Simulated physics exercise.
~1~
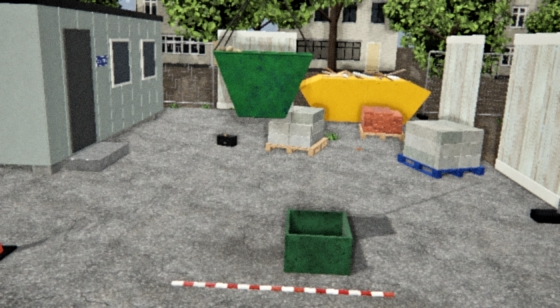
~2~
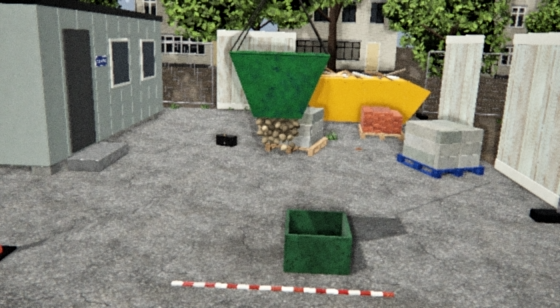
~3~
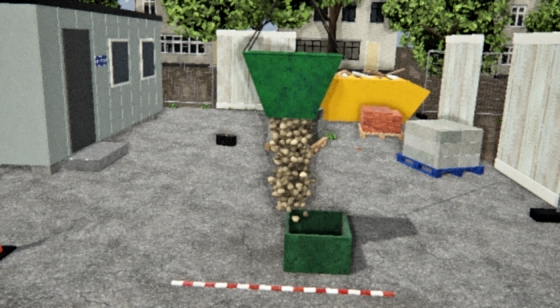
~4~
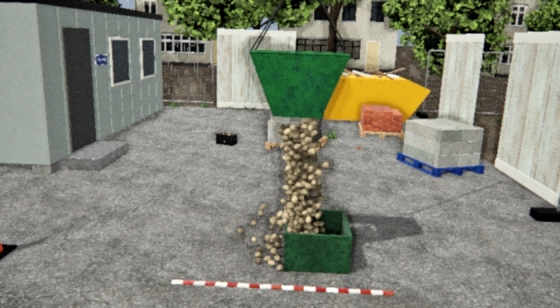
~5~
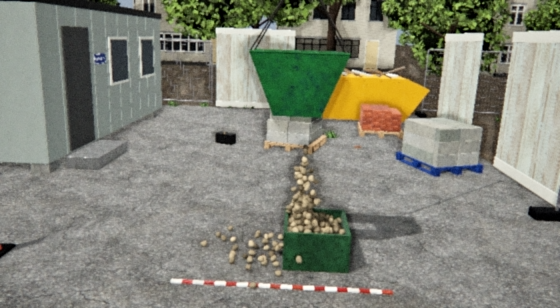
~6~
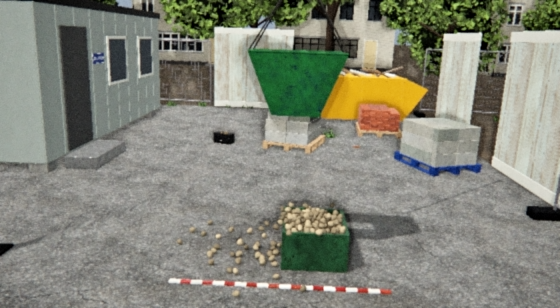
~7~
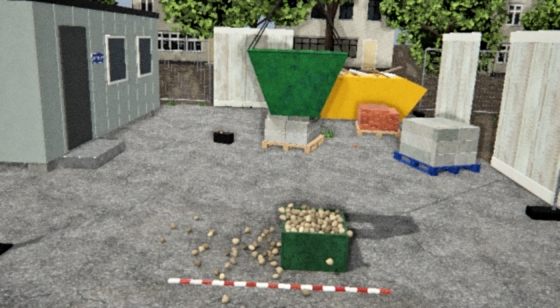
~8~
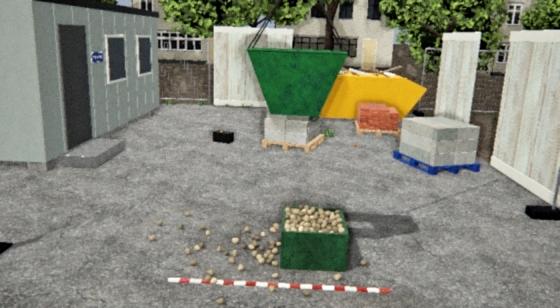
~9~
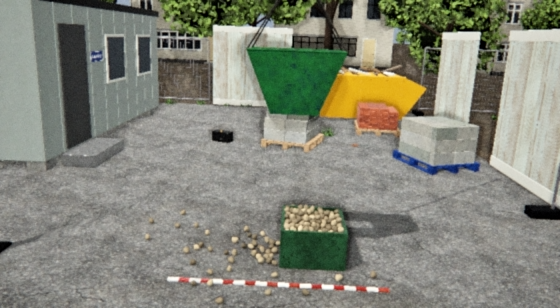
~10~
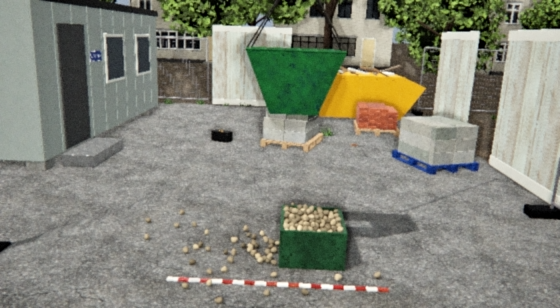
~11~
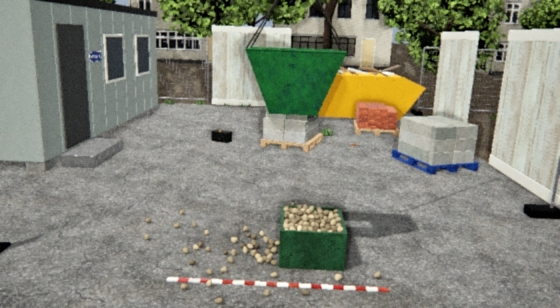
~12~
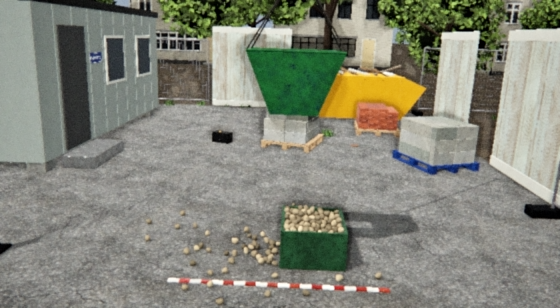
In a gravel yard with a grey cabin, a yellow skip and pallets of blocks, a green hopper hangs above a small open green bin and a red and white striped staff. The hopper moves to the right as round, pale stones begin to pour from its underside. They drop in a thick column toward the bin, some spilling past its left side. The hopper stops and the last stones fall, heaping up in the bin while strays roll across the ground. At the end the hopper hangs empty, the bin is full, and a small scatter lies mostly to its left.
